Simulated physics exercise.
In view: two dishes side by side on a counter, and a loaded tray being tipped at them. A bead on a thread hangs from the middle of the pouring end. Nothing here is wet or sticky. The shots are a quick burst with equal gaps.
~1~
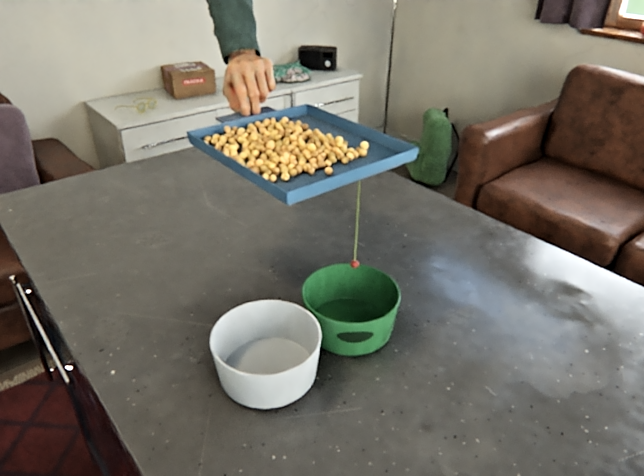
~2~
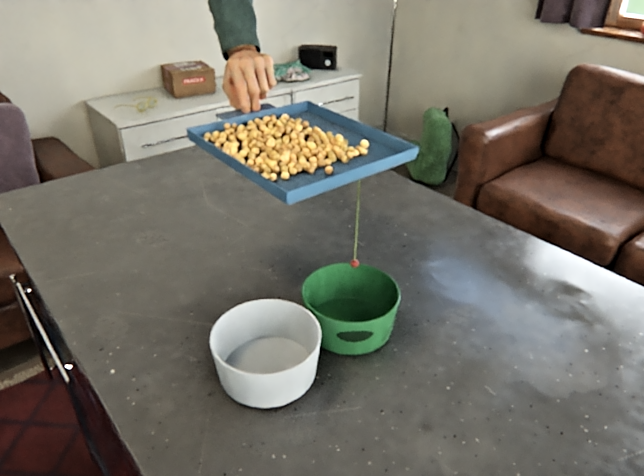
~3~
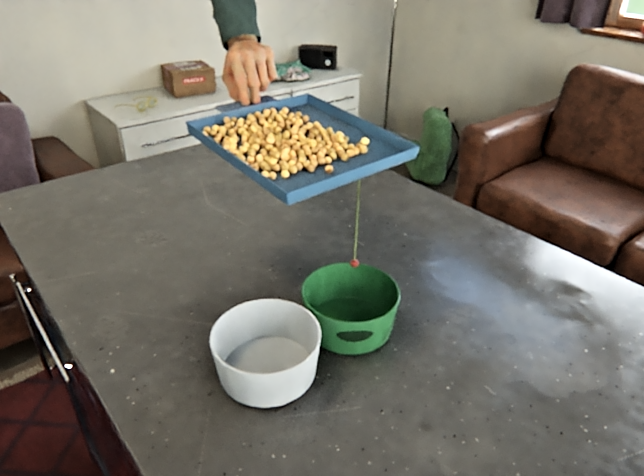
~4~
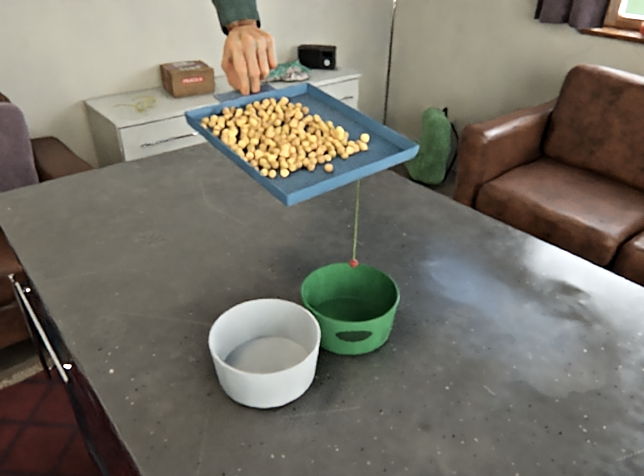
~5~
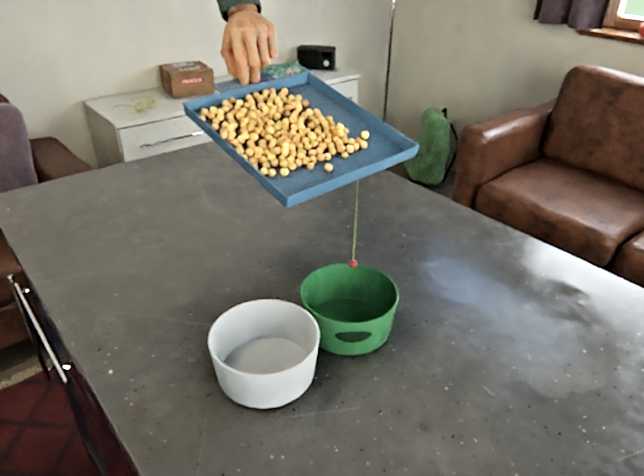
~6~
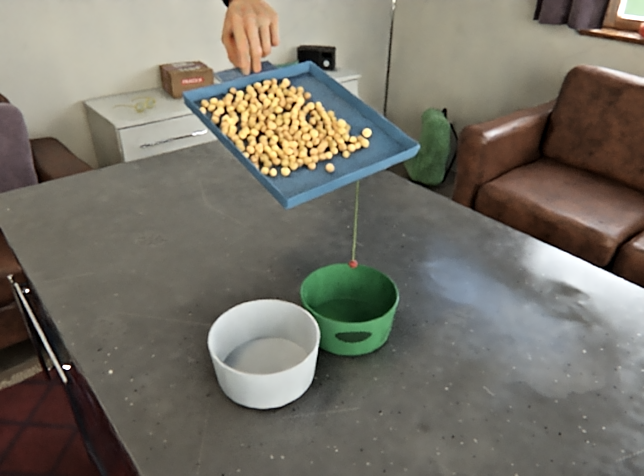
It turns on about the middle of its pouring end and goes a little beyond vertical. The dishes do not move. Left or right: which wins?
More goes to the right dish.
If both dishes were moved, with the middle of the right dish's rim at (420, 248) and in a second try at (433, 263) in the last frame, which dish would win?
At the first place the left one, at the second the dish on the left.
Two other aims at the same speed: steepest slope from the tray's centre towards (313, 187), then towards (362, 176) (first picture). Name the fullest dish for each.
In turn: The right one; the right dish.
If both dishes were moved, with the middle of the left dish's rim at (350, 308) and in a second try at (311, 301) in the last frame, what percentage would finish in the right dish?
In turn 10 and 10 in a hundred.
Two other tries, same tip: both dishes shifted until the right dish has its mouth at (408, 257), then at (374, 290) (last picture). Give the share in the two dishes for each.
In turn 60 and 90 in a hundred.
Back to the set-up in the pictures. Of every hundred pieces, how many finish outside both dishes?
Some 20 per cent.
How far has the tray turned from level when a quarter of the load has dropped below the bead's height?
At about 100°.
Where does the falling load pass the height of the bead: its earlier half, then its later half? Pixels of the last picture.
Around (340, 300) and then (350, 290).
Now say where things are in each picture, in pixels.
Corners of the pouring end (288, 191) and (416, 148), level; middle of the load (284, 149), dried chickpeas; left dish (299, 382); right dish (384, 331); bead on its thread (355, 264), in the first frame.
Corners of the pouring end (288, 191) and (417, 147), level; middle of the load (284, 147), in the second frame.
Corners of the pouring end (288, 192) and (417, 146), tipped barely, lowest at the left corner; middle of the load (284, 143), in the third frame.
Corners of the pouring end (288, 194) and (417, 146), tipped a little, lowest at the left corner; middle of the load (284, 138), in the fourth frame.
Corners of the pouring end (287, 196) and (417, 146), tipped a little, lowest at the left corner; middle of the load (284, 133), in the fifth frame.
Corners of the pouring end (288, 198) and (418, 145), tipped clearly, lowest at the left corner; middle of the load (285, 129); left dish (297, 382); right dish (382, 331), in the sixth frame.
Just after the last frame, tray tipped steeply; every one on the tray.
A moment on, tray tipped right over; the larger part on the tray; just a few in the left dish; about a tenth in the right dish; just a few outside both; about a tenth in the air.
Further on, tray tipped past a quarter turn; roughly a quarter in the left dish; roughly half in the right dish; roughly a quarter outside both.
When it is over, tray tipped past a quarter turn; roughly a quarter in the left dish; roughly half in the right dish; roughly a quarter outside both.
